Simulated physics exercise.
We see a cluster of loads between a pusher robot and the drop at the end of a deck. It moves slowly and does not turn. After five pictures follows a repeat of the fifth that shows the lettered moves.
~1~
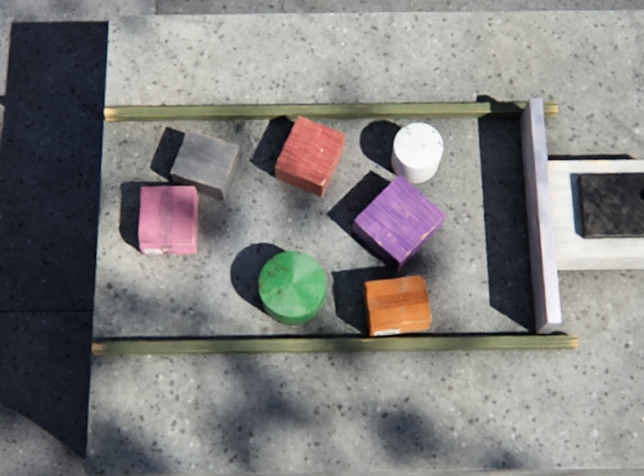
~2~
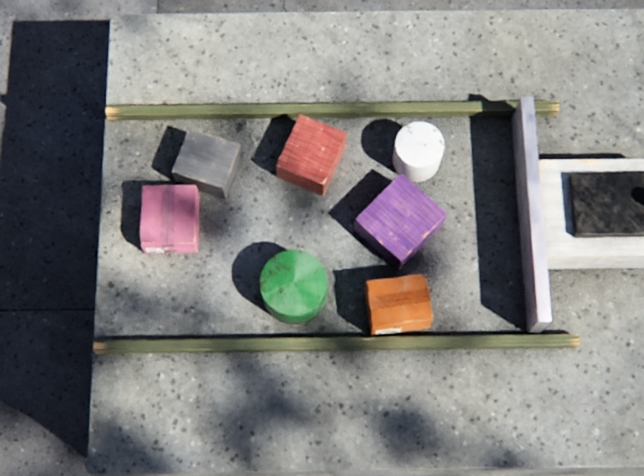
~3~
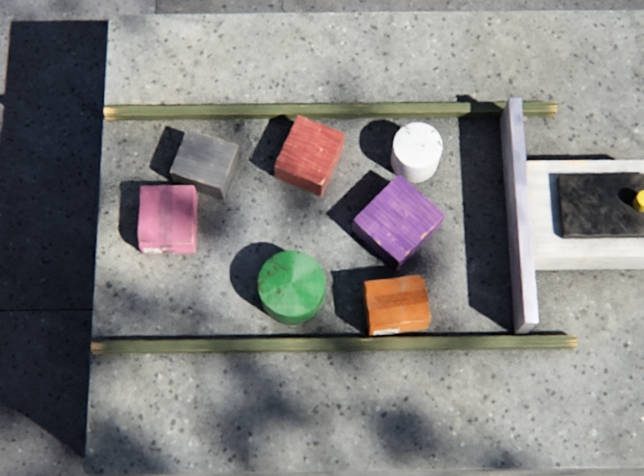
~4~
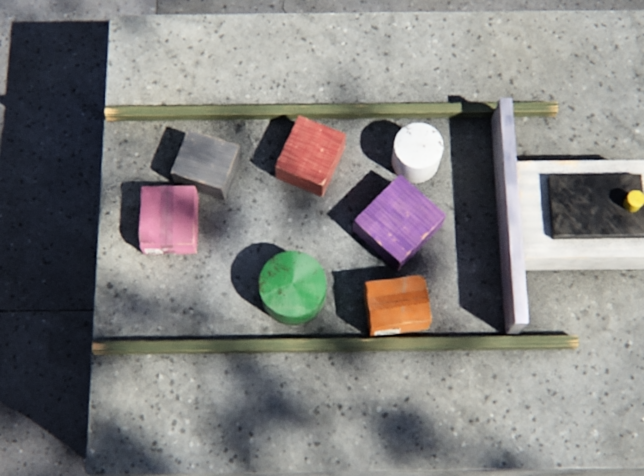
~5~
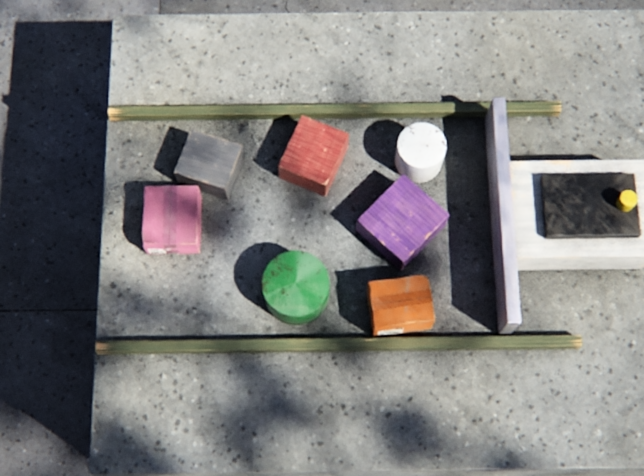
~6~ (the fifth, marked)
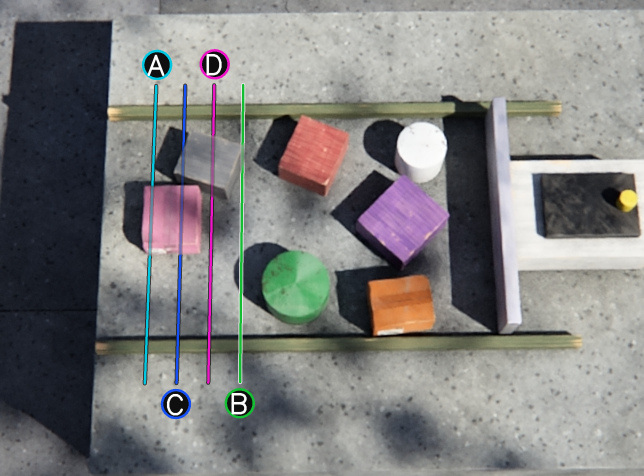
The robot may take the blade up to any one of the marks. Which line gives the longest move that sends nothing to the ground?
At B, and not beyond.
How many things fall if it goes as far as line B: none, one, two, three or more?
By then, none.
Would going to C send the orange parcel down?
By then, no.
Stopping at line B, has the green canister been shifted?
Yes.
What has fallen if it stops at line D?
It is the grey crate.
On the copy, A at (151, 228); B at (242, 227); C at (181, 228); D at (211, 227).
On B. First, robot (489, 207); orange parcel (375, 306); white canister (376, 153).
Then, robot (393, 208); grey crate (182, 168); green canister (216, 292).
Finally, robot (321, 209); grey crate (115, 169); green canister (146, 293); nothing has fallen.
By contrast, A drops the green canister, grey crate, red crate and pink box; C drops the green canister, grey crate and pink box; D drops the grey crate.
